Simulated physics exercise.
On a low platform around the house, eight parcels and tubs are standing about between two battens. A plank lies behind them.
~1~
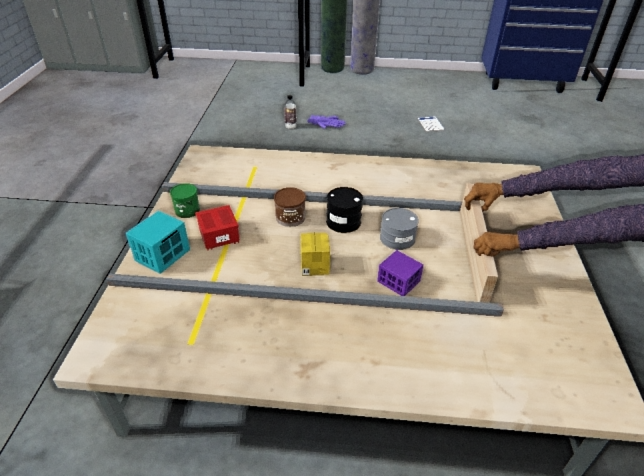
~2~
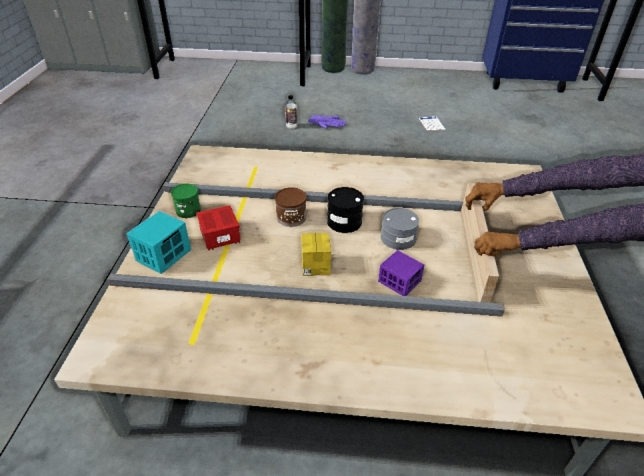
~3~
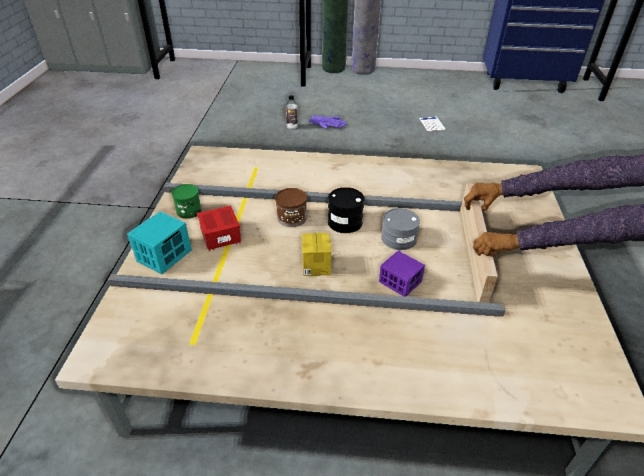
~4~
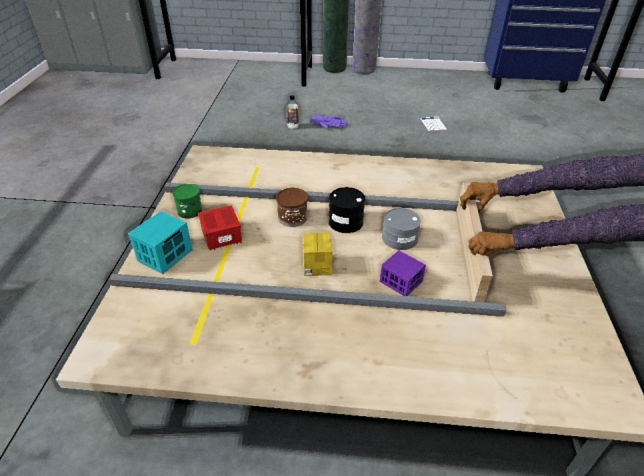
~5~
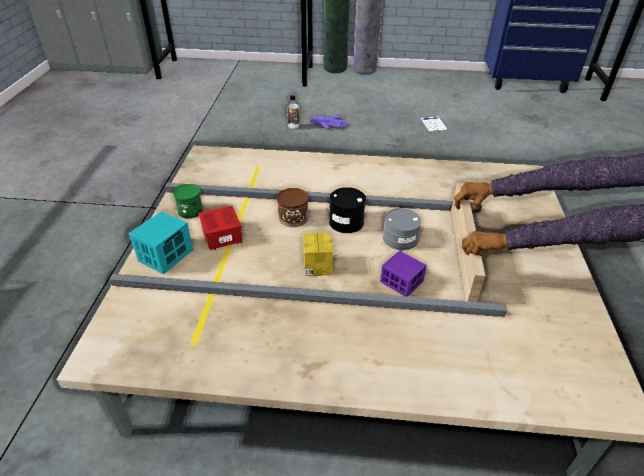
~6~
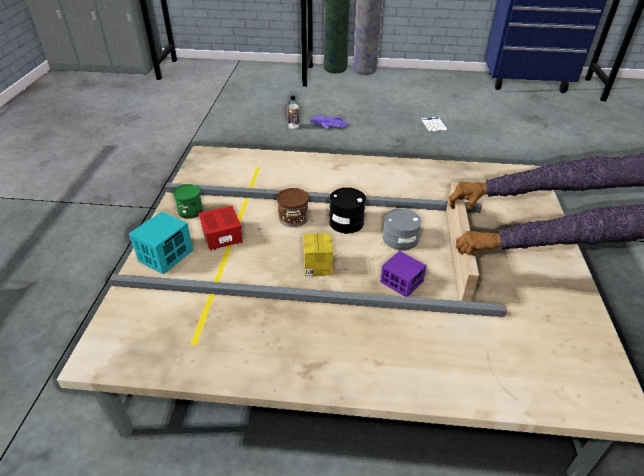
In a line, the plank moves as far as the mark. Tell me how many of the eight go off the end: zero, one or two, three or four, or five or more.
The answer is zero.
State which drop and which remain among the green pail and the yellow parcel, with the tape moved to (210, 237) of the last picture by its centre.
The green pail goes down, the yellow parcel remains in place.
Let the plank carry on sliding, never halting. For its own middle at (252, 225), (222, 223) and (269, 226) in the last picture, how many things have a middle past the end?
Place by place: 0, 0 and 0.
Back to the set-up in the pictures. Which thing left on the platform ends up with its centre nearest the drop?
It is the green pail.
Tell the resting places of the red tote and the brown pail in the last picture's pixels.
About (180, 232), and the other about (194, 206).
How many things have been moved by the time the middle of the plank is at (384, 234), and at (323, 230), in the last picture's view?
Tally: 3; 5.
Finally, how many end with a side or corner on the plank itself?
Contact count: 4.
Early on, none off yet; turquoise crate at rest near (162, 242); green pail at rest near (189, 202); red tote at rest near (221, 228).
A while later, none off yet; turquoise crate at rest near (162, 242); green pail at rest near (189, 202); red tote travelled a little near (213, 230).
Finally, the number that fall off is zero.
